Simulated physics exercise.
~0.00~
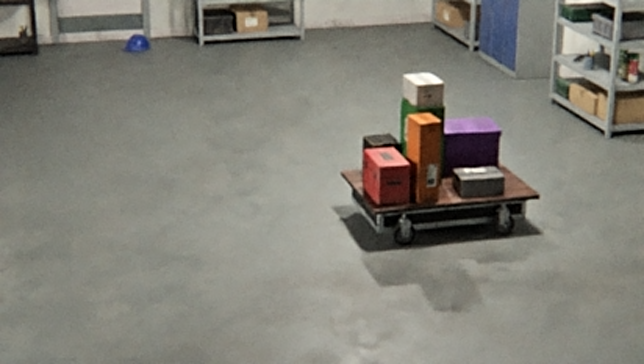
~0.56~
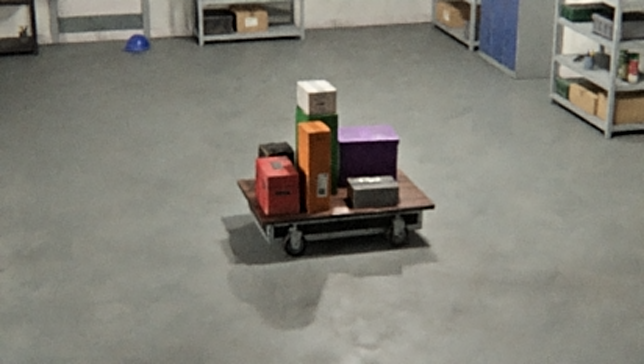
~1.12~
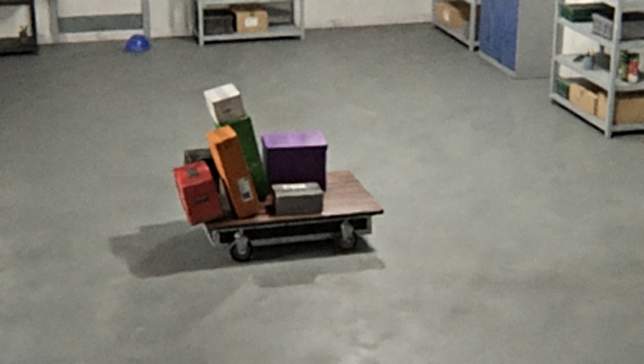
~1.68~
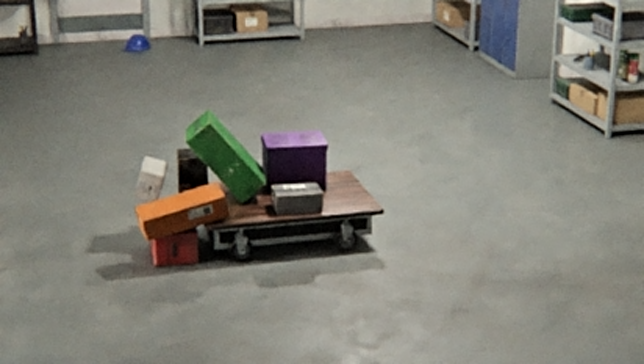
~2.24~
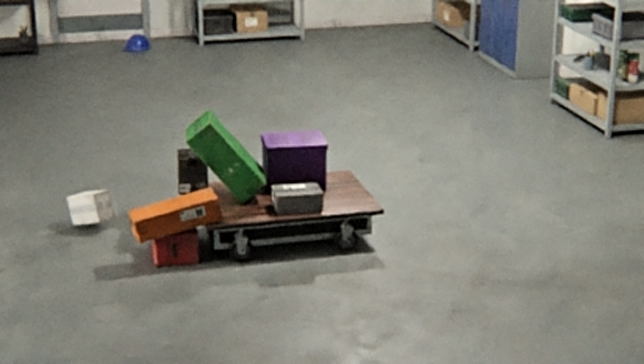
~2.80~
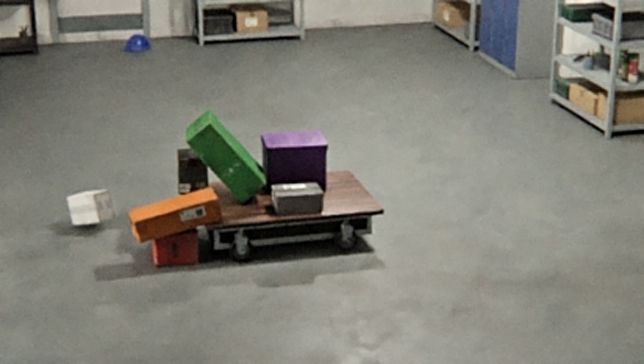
A flat cart loaded with colored boxes rolls left across a grey floor and stops, and its load tips leftward. The red, orange and white boxes fall off and lie on the floor, the green one leans on the deck, and the purple, grey and black ones stay upright.
